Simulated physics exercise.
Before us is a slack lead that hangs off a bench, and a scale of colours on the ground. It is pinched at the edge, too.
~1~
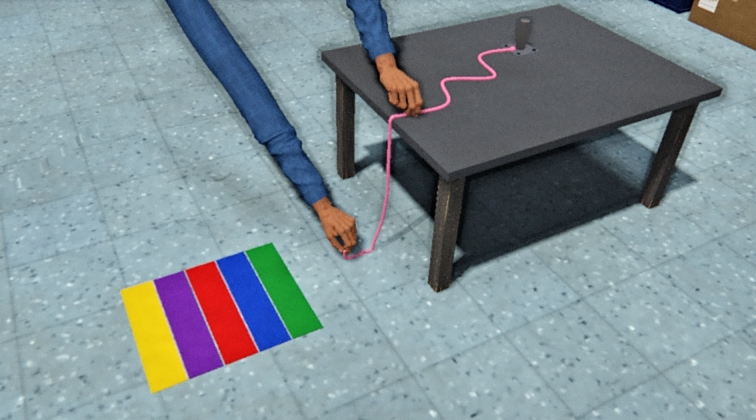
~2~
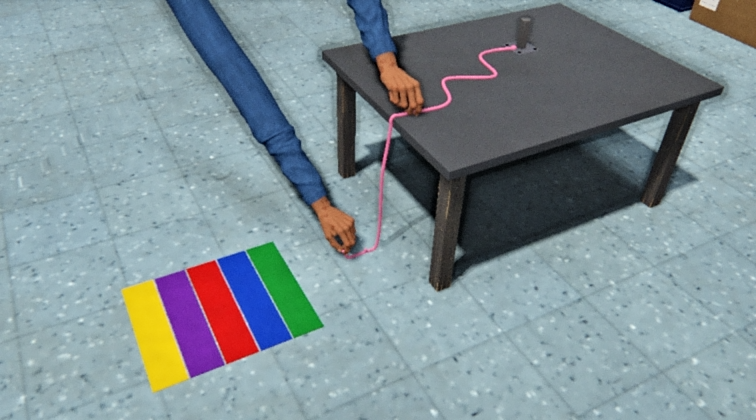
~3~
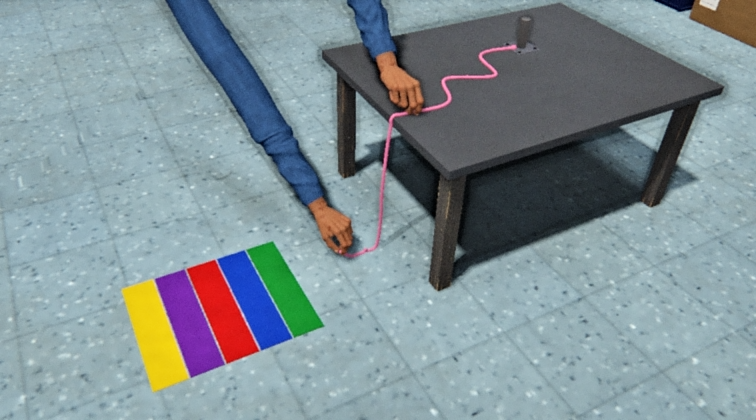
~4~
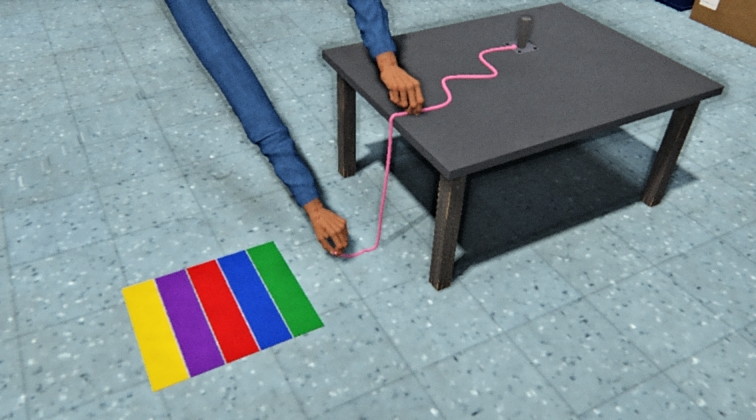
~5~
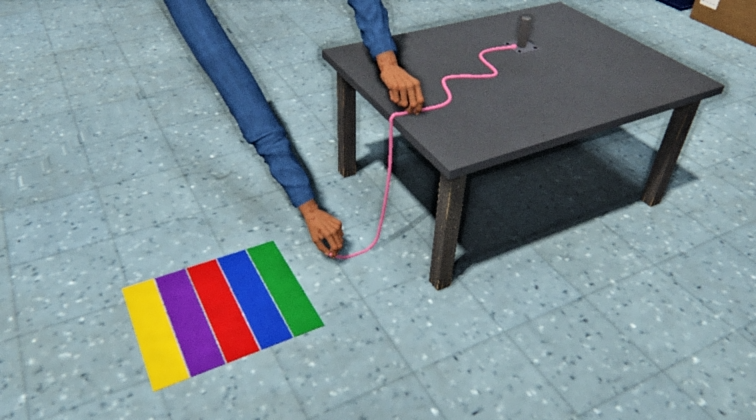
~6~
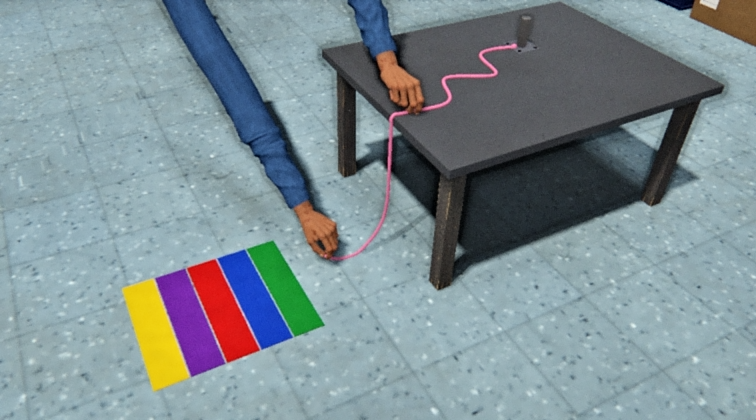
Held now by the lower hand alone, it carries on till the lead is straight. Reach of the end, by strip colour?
Purple.
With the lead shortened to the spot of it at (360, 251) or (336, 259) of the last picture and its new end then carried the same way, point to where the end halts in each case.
About (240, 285), then (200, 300).
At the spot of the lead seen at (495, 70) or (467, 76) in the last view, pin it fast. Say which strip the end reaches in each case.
First try red, second try red.
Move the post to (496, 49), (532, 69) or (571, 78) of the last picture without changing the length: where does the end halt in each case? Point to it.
Respectively (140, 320), (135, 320) and (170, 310).
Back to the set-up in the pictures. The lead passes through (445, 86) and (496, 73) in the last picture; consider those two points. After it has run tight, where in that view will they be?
First point (411, 96), second point (462, 73).
A little later, end near (235, 287); over blue.
Next, end near (200, 299); over purple.
When it is tight, end near (178, 306); over purple. It gets as far as the purple strip.
